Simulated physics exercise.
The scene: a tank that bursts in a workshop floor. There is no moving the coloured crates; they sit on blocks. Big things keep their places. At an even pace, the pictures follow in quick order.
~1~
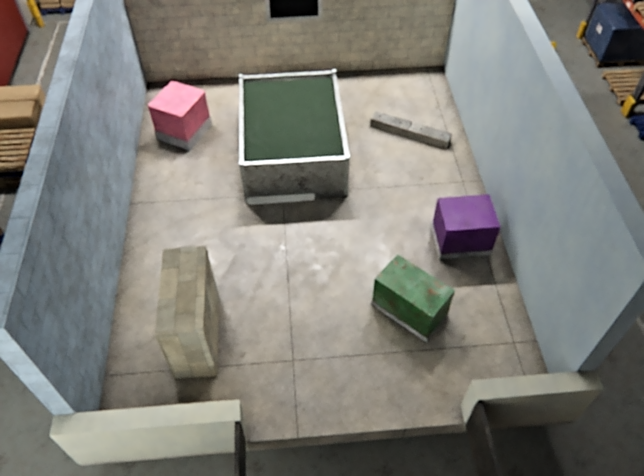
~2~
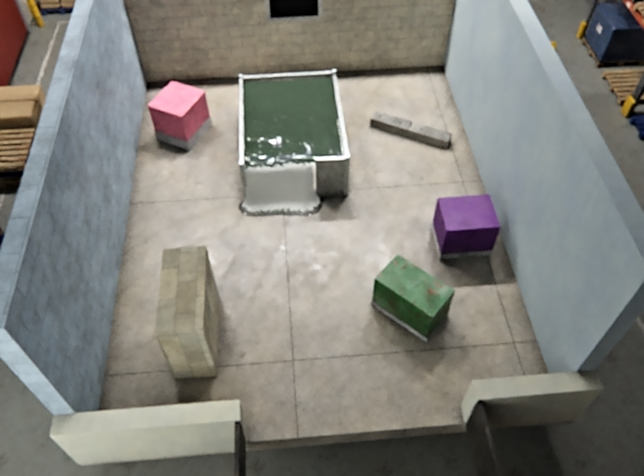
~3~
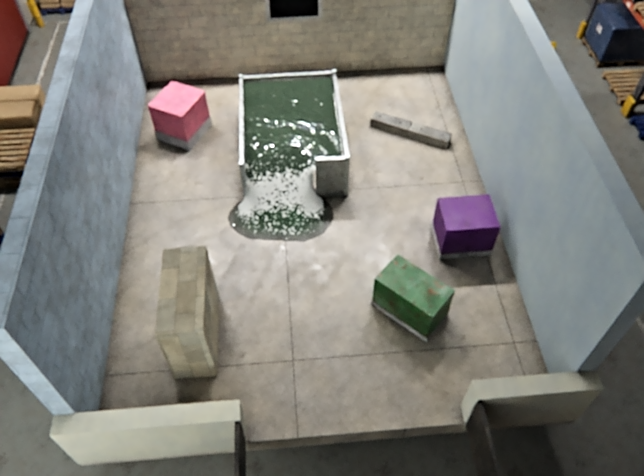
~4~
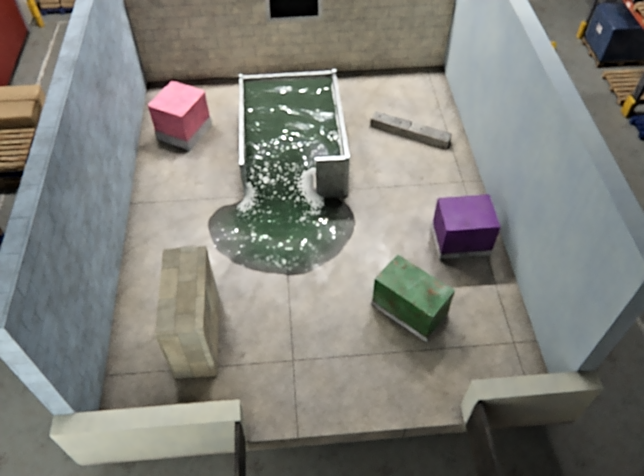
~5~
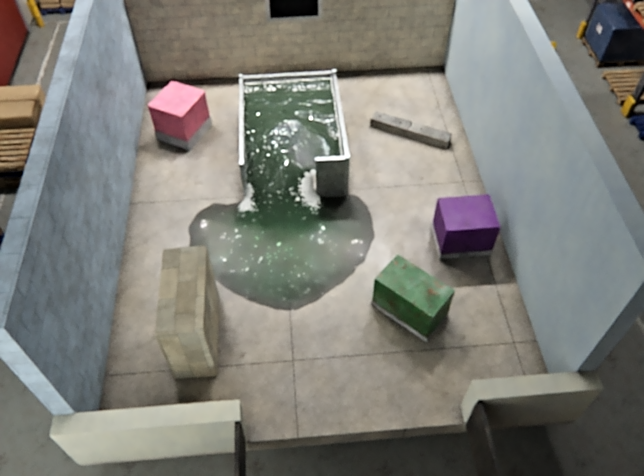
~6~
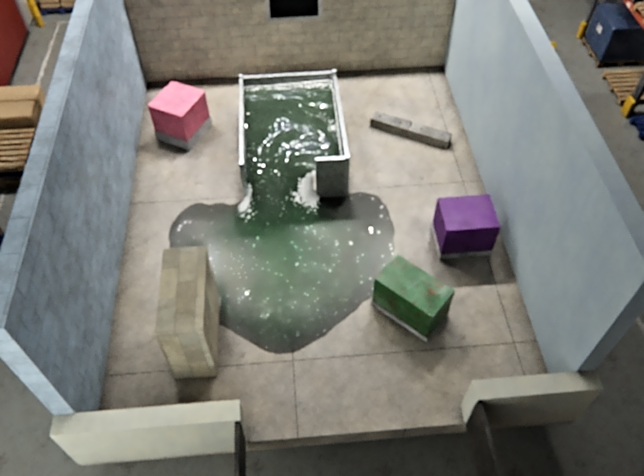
Green water pours from the front of an open tank and spreads across the workshop floor.
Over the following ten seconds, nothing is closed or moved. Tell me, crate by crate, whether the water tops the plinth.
Green crate: Yes, it does. Purple crate: No, it does not. Pink crate: No, it does not.
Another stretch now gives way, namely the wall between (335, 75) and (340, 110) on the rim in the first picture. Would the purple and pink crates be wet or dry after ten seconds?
Then: Purple crate gets wet, pink crate is spared.
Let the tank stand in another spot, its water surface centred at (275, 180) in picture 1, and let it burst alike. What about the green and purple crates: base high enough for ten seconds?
Note: Green crate is left alone, purple crate is left alone.
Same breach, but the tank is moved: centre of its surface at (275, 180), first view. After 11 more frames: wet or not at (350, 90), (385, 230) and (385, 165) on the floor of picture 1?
In that order: Free of water, dry, clear.
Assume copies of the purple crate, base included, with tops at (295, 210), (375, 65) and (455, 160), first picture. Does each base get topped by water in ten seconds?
Crate one is touched by the flood; crate two avoids the flood; crate three is touched by the flood.
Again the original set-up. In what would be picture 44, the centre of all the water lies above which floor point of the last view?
Around pixel (262, 242).
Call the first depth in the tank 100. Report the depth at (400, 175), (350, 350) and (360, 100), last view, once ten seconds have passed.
2, 6 and 0 in a hundred, in turn.
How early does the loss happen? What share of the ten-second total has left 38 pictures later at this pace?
Roughly 80 percent.
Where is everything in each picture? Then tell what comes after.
The open tank at (291, 118) is whole and still, in the first picture.
The front is at (246, 211), out from the gap at (281, 184), in the second picture.
The front is at (309, 236), out from the gap at (282, 187), in the third picture.
Water pours out at (282, 188) and has run to (304, 268), in the fourth picture.
Water pours out at (282, 188) and has run to (298, 303), in the fifth picture.
Water pours out at (282, 188) and has run to (274, 347), in the sixth picture.
A moment on, water covers 35 % of the floor; the green crate water round its plinth, the purple crate water round its plinth, the pink crate not reached.
Next, water covers 40 % of the floor; the green crate water round its plinth, the purple crate water round its plinth, the pink crate not reached.
Then, water covers 50 % of the floor; the green crate water round its plinth, the purple crate water round its plinth, the pink crate not reached.
Later, water covers 60 % of the floor; the green crate water round its plinth, the purple crate water round its plinth, the pink crate water round its plinth.
In the end, water covers 70 % of the floor; the green crate was topped, the purple crate stayed above the water, the pink crate stayed above the water.
